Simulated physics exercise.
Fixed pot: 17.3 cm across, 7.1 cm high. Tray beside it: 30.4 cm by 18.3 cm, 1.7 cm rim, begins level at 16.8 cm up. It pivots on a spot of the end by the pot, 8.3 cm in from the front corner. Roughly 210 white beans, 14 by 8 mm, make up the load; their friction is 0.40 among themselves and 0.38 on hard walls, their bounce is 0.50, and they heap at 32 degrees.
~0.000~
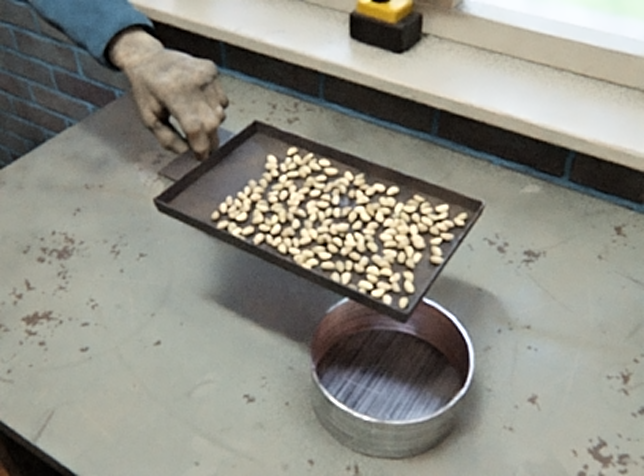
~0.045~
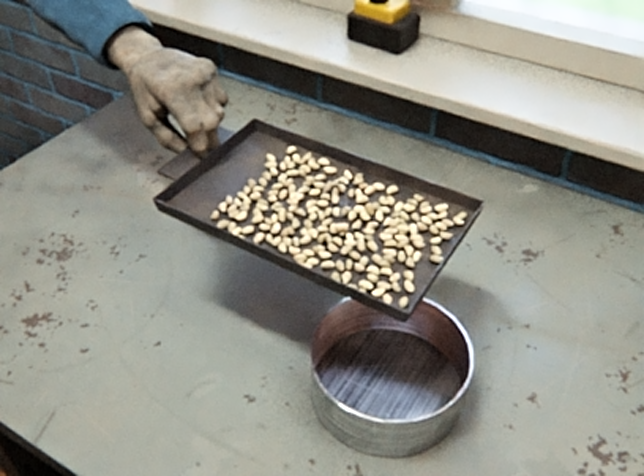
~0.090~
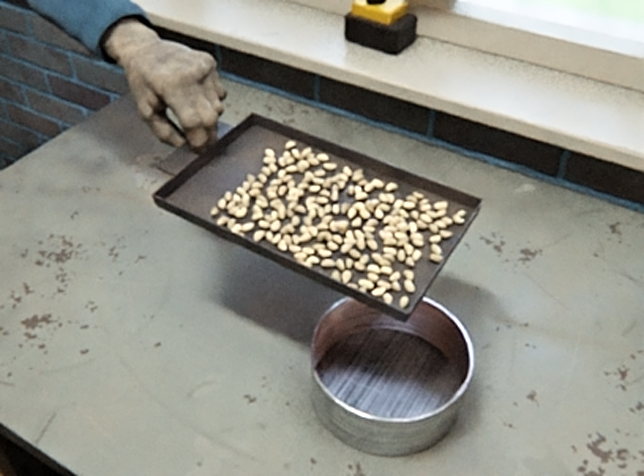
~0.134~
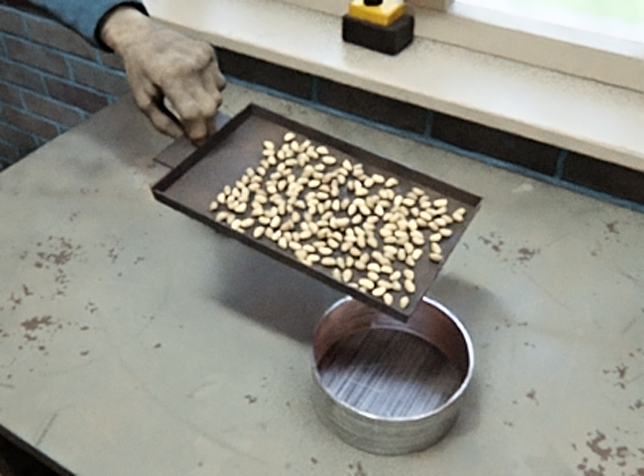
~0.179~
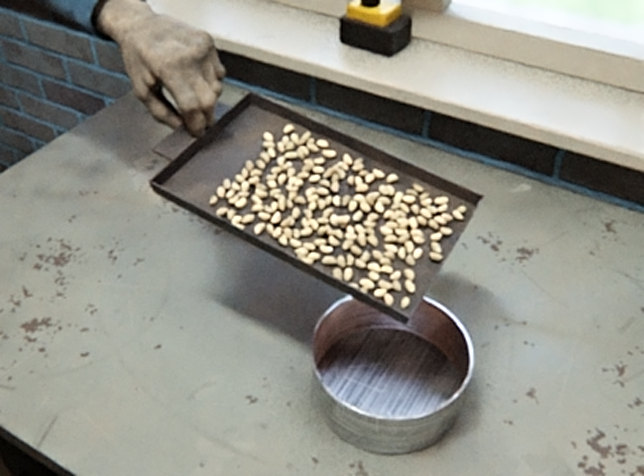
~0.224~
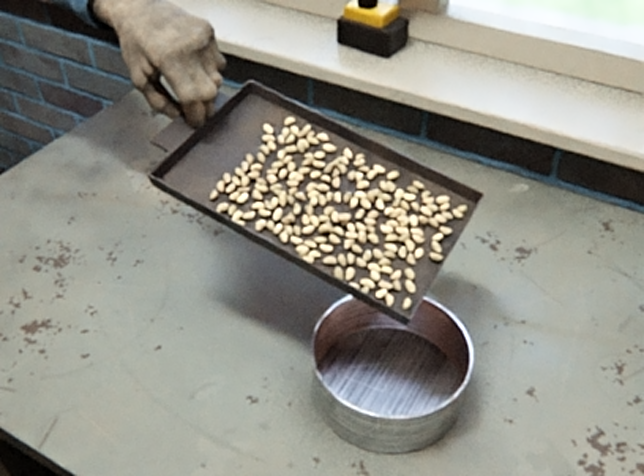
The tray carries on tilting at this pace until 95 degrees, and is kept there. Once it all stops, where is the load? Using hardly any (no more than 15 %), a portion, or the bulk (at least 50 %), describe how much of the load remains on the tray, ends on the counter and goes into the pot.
Tray: Hardly any, counter: Hardly any, pot: The bulk.
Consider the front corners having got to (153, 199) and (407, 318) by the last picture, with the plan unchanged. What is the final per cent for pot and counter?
Pot 80 % / counter 20 %.
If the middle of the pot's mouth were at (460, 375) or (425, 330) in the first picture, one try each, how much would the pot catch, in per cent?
The shares would be near 90 and 55 per cent respectively.
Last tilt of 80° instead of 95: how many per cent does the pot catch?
In that case some 90 per cent.
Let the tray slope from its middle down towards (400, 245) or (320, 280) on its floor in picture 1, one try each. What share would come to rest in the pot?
Estimate: Some 20 % and some 90 % respectively.
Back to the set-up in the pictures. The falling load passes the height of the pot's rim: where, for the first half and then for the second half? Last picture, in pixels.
(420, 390) first, (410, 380) later, roughly.
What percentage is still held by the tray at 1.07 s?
85%, roughly.
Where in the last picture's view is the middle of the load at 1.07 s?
Around (408, 295).
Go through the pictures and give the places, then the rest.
In the first frame, tray tilt 0 degrees, front corners at (156, 199) and (406, 311); middle of the pieces at (326, 224); pot at (390, 351).
In the second frame, tray tilt 1 degrees, front corners at (156, 198) and (407, 311); middle of the pieces at (326, 223).
In the third frame, tray tilt 3 degrees, front corners at (155, 194) and (407, 311); middle of the pieces at (326, 220).
In the fourth frame, tray tilt 6 degrees, front corners at (153, 188) and (408, 312), lowest corner right front; middle of the pieces at (326, 217).
In the fifth frame, tray tilt 9 degrees, front corners at (152, 181) and (409, 314), lowest corner right front; middle of the pieces at (327, 213).
In the sixth frame, tray tilt 13 degrees, front corners at (151, 174) and (409, 316), lowest corner right front; middle of the pieces at (329, 211); pot at (391, 348). Its pace works out near 75 degrees a second.
After 0.73 s, tilt 51 degrees; the tray holds 100 %, the pot 0 %.
After 1.07 s, tilt 78 degrees; the tray holds 85 %, the pot 10 %.
After 1.51 s, tilt 95 degrees; the tray holds 5 %, the pot 95 %.
At rest (2.1 s), tray 0 %, counter 5 %, pot 95 %.
